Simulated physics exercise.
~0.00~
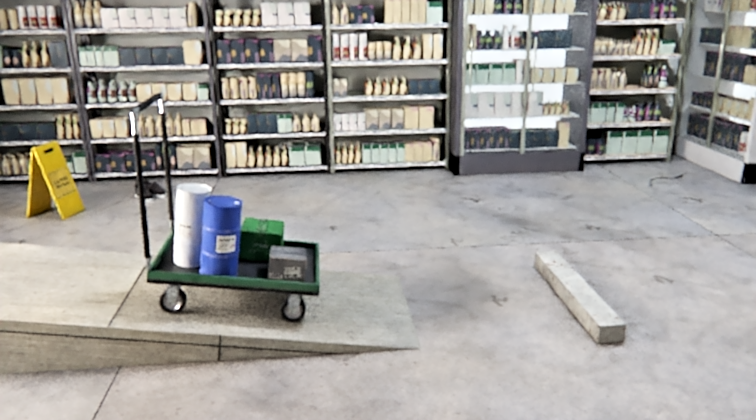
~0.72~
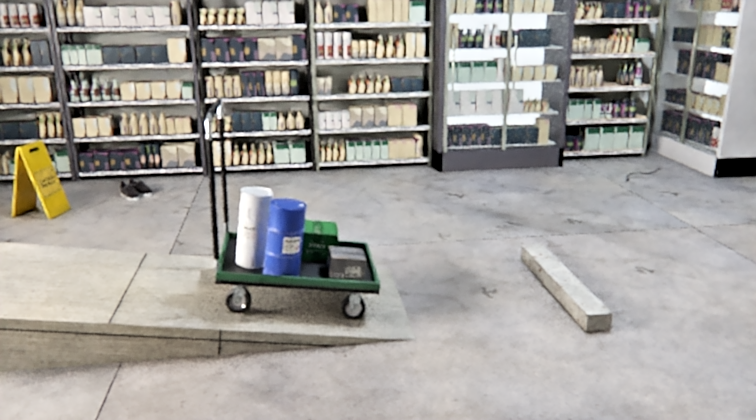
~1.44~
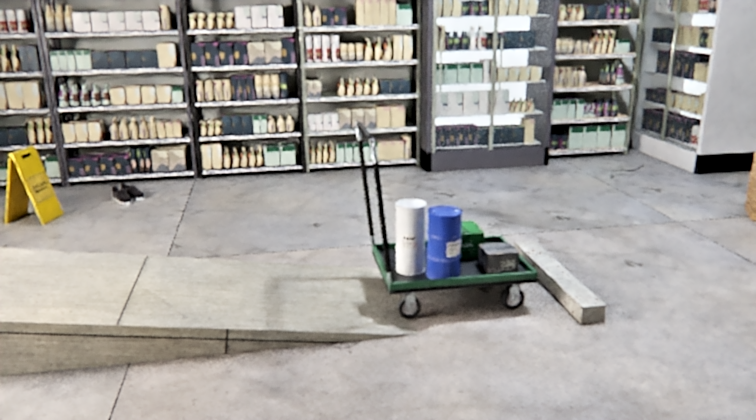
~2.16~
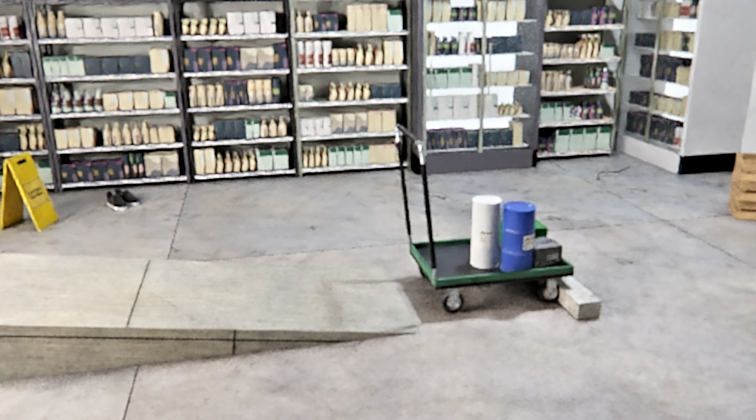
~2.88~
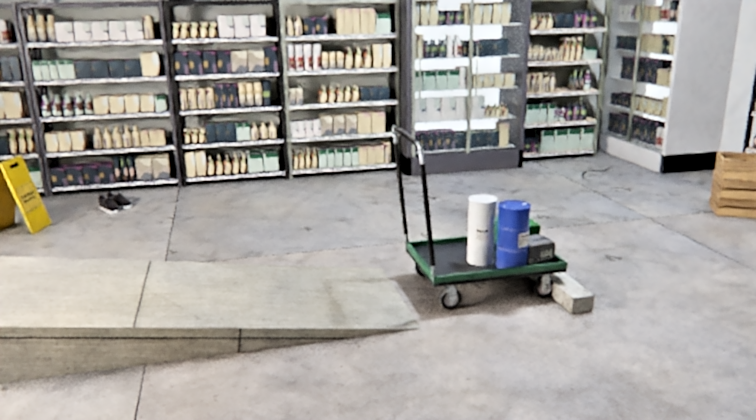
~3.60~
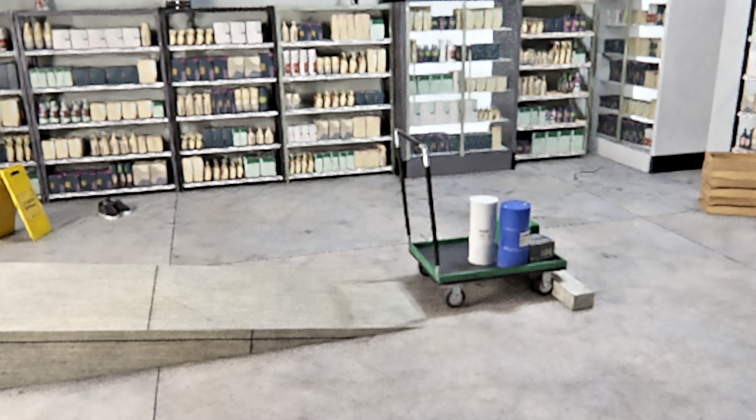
In a store, a loaded trolley rolls right off a ramp and stops against a kerb.
